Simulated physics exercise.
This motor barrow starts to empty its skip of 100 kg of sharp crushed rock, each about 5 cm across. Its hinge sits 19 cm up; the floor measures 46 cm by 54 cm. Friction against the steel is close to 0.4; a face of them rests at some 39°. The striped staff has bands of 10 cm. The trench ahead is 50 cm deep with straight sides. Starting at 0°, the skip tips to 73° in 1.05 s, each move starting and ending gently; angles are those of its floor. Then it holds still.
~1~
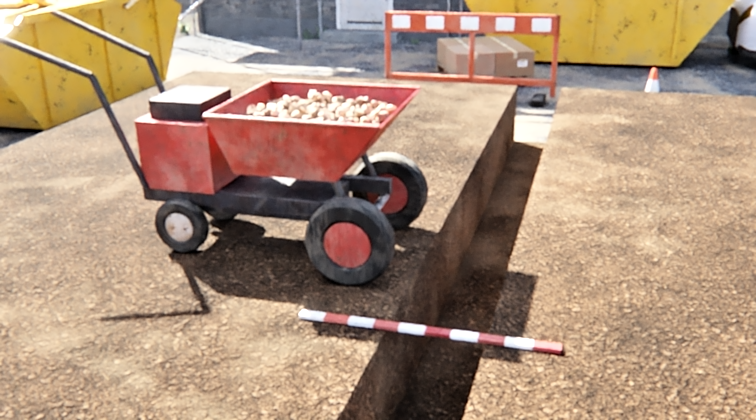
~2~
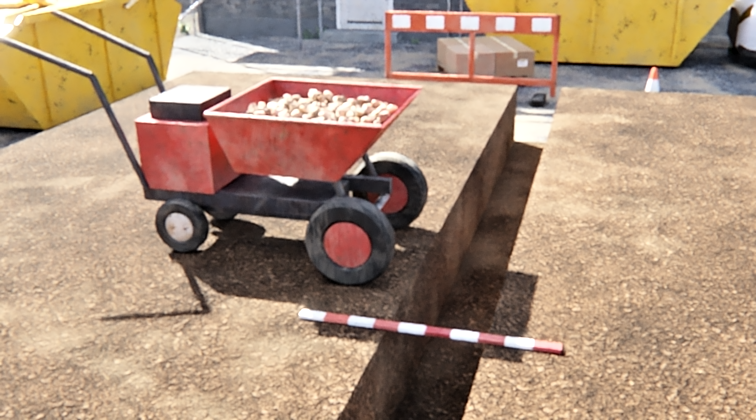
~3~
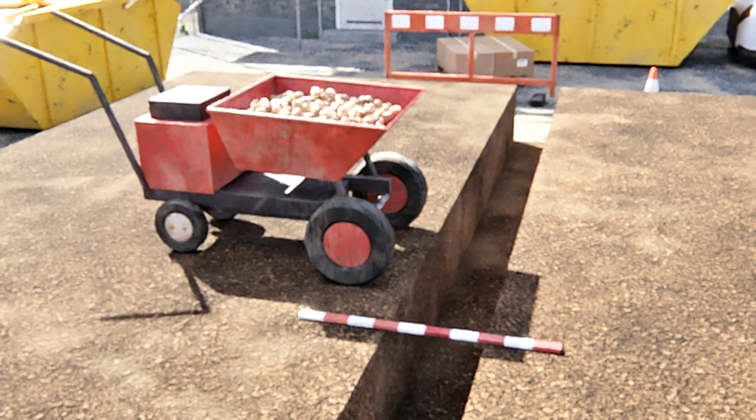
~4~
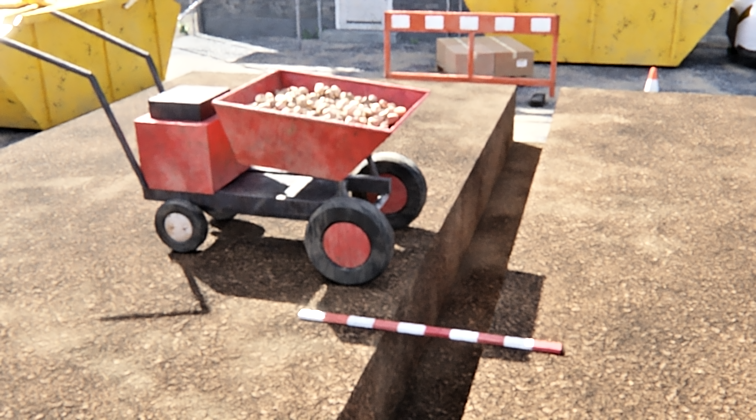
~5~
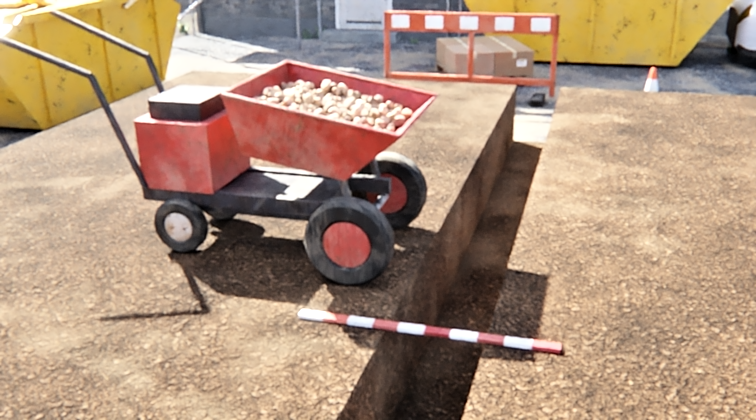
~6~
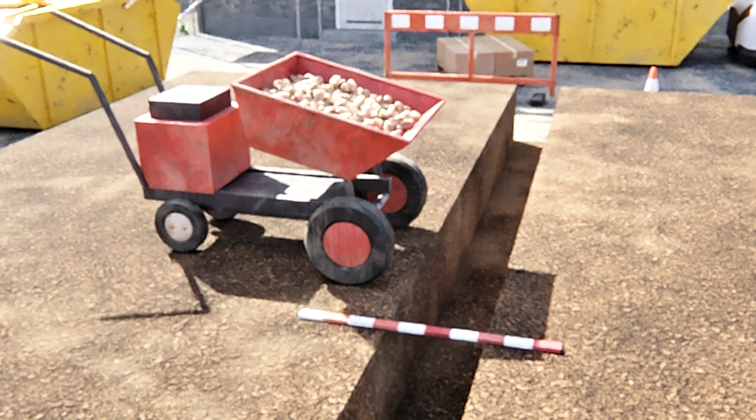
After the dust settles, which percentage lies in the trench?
Some 46 per cent of it.
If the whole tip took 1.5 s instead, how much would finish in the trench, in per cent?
Then about 50 per cent.
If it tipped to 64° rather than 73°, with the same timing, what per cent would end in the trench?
Then about 30 per cent.
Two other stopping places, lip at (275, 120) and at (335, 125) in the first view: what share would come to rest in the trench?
About 85 and 90 per cent.
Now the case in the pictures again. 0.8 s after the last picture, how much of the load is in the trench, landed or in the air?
Some 5 per cent.
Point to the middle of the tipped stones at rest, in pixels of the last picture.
Around (519, 266).
Then, 0.5 s after the last picture the floor is at 62°, 100 % in the skip; the foremost stones are at (477, 200).
Then, 0.8 s after the last picture the floor is at 73°, 70 % in the skip, 4 % in the trench, 26 % past the trench; the foremost stones are at (575, 281).
Then, 1.2 s after the last picture the floor is at 73°, 28 % in the skip, 15 % in the trench, 57 % past the trench; the foremost stones are at (678, 281).
Then, 3.2 s after the last picture the floor is at 73°, 0 % in the skip, 46 % in the trench, 54 % past the trench; the foremost stones are at (713, 291).
